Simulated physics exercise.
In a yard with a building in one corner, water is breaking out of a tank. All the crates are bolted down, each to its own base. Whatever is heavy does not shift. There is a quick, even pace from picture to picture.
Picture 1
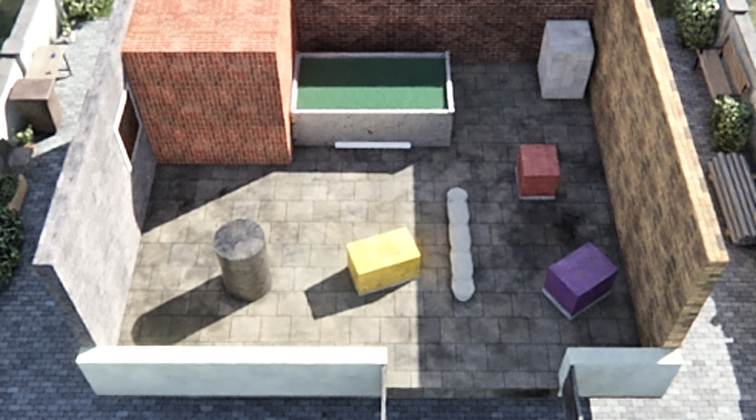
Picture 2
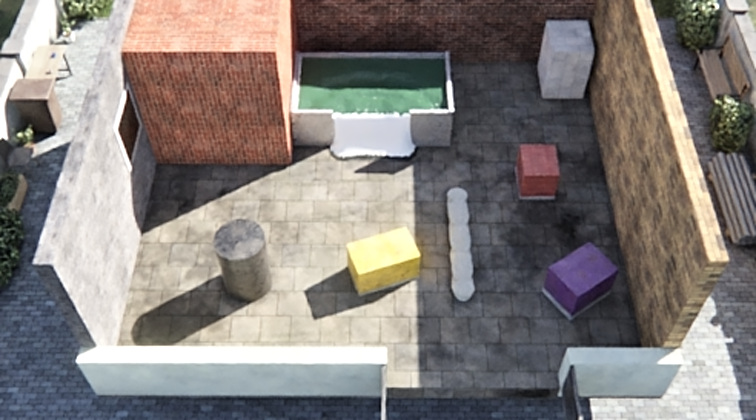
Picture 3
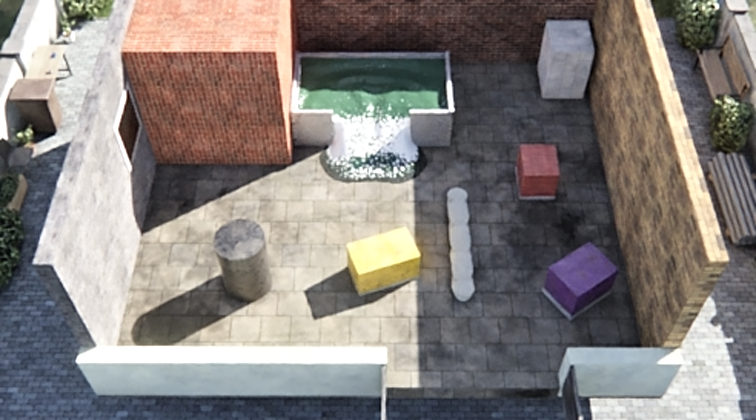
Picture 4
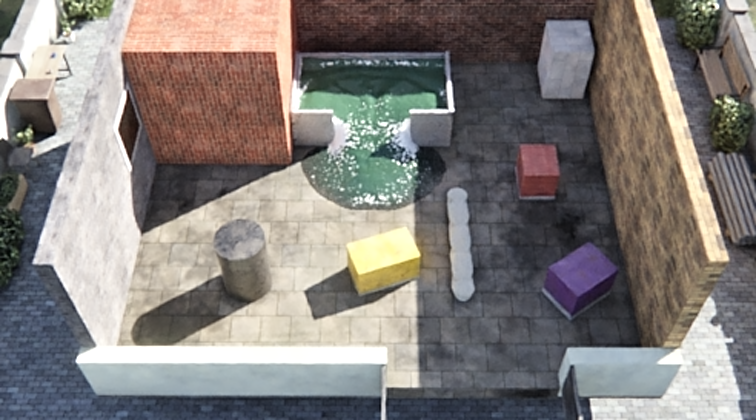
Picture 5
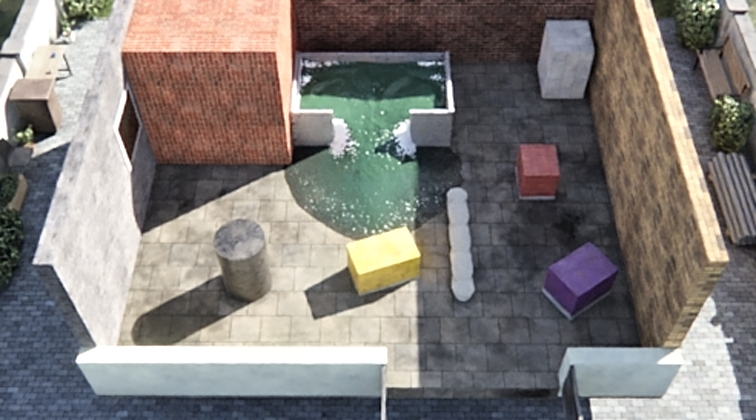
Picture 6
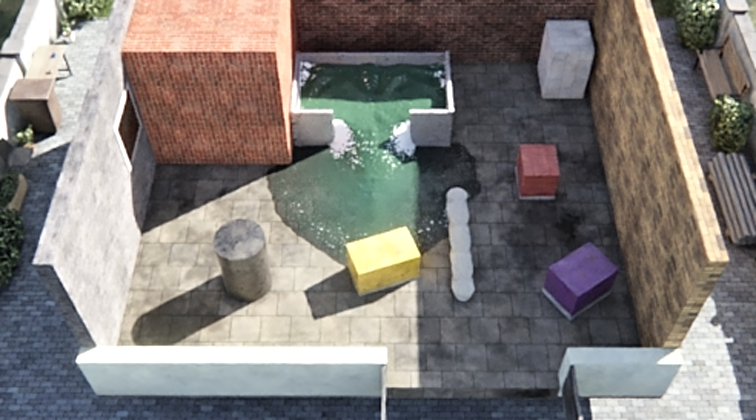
To begin with, an open tank of green water stands whole and still beside a red brick building in a walled yard. White water then bursts through its front and pours onto the paving, fanning outward until the green, foamy sheet reaches the yellow block and the low pale barrier.
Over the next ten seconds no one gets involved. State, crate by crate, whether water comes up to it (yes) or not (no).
The purple crate is spared; the red crate is hit by the water; the yellow crate is hit by the water.
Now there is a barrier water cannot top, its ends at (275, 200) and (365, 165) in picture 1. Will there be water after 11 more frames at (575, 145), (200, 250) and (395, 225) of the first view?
The first point comes out unwetted, the next inundated, the last inundated.
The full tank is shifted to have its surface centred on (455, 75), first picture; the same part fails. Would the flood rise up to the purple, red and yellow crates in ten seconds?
Purple crate: Flooded; red crate: Flooded; yellow crate: Flooded.
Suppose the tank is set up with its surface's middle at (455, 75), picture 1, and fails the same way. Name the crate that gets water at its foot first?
Crate marked red.
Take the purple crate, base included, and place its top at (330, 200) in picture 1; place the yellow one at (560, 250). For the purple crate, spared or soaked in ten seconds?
Note: Purple crate is caught.
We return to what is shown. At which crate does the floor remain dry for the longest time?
The purple-painted one, I reckon.
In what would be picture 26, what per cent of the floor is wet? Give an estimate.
Close to 55 %.
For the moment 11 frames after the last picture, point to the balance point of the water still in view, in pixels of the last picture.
Around pixel (363, 185) of the last picture.
A moment on, water covers 30 % of the floor; the purple crate not reached, the red crate water round its plinth, the yellow crate water round its plinth.
Next, water covers 45 % of the floor; the purple crate not reached, the red crate water round its plinth, the yellow crate water round its plinth.
Then, water covers 55 % of the floor; the purple crate water round its plinth, the red crate water round its plinth, the yellow crate water round its plinth.
Later, water covers 70 % of the floor; the purple crate water round its plinth, the red crate water round its plinth, the yellow crate water round its plinth.
In the end, water covers 80 % of the floor; the purple crate stayed above the water, the red crate was topped, the yellow crate was topped.
